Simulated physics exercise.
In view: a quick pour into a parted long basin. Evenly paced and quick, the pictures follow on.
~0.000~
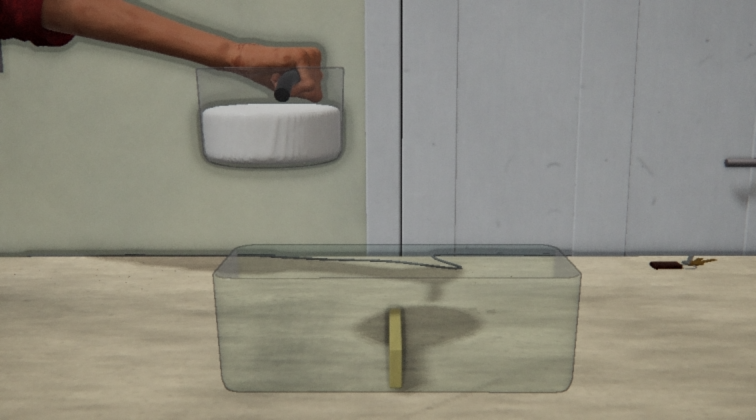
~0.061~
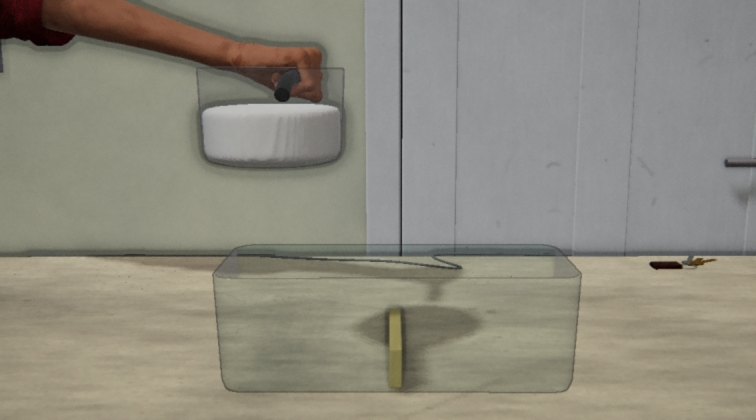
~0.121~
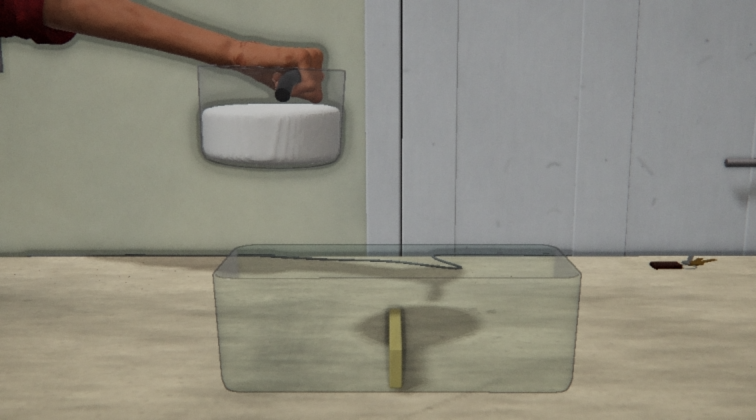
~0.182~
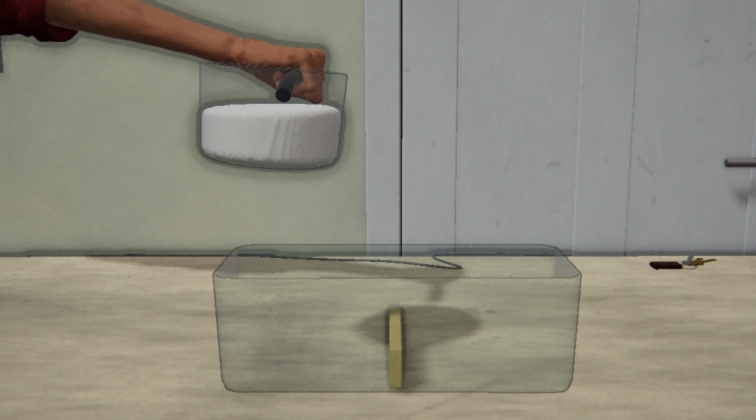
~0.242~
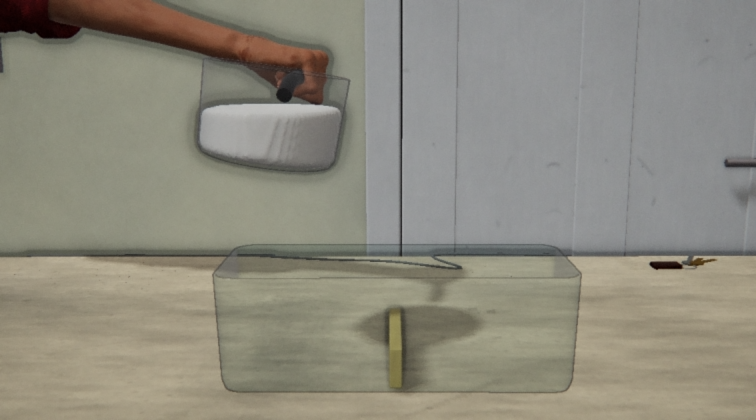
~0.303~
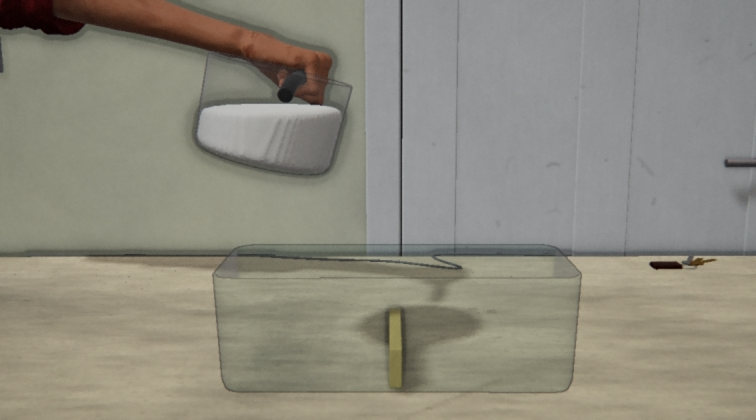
Above a clear divided basin, a hand slowly tilts a container of white material rightward.
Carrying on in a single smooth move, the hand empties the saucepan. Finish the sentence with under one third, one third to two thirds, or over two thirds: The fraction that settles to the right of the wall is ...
The fraction that settles to the right of the wall is one third to two thirds.
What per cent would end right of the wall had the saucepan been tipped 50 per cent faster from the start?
I'd say close to 45 per cent.
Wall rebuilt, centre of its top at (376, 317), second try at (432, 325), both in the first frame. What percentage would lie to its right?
Well, it's close to 75 per cent for the first one, then 10 per cent for the other.
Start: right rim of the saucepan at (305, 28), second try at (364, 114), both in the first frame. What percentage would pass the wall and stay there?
Result, first then second: About 30 % and about 65 %.
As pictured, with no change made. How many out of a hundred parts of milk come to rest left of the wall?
Close to 45 in a hundred.
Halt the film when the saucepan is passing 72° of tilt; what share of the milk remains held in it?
Roughly 70 percent remains at that point.
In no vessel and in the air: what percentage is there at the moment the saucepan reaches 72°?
Share: Approx. 25 %.
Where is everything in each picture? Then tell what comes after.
Tilt 0°; pouring edge (342, 70); surface from (206, 110) to (340, 109); the long basin's rim runs from (225, 262) to (568, 262); the wall's top is at (395, 329), in the first picture.
Tilt 1°; pouring edge (343, 71); surface from (207, 109) to (340, 109), in the second picture.
Tilt 2°; pouring edge (344, 73); surface from (207, 110) to (340, 110), in the third picture.
Tilt 5°; pouring edge (346, 77); surface from (207, 109) to (341, 110), in the fourth picture.
Tilt 9°; pouring edge (348, 82); surface from (206, 110) to (341, 110), in the fifth picture.
Tilt 14°; pouring edge (351, 89); surface from (205, 110) to (343, 110), in the sixth picture.
A moment on, the saucepan is tipped part way and 71 per cent is still to pour, 2 is left of the wall and 3 right of it.
Next, the saucepan is tipped right over and 11 per cent is still to pour, 22 is left of the wall and 56 right of it.
Then the saucepan is tipped right over and 0 per cent is still to pour, 42 is left of the wall and 57 right of it.
Later the saucepan is tipped right over and 0 per cent is still to pour, 43 is left of the wall and 57 right of it.
At rest 43 per cent lies left of the wall, 57 right of it and 0 outside.
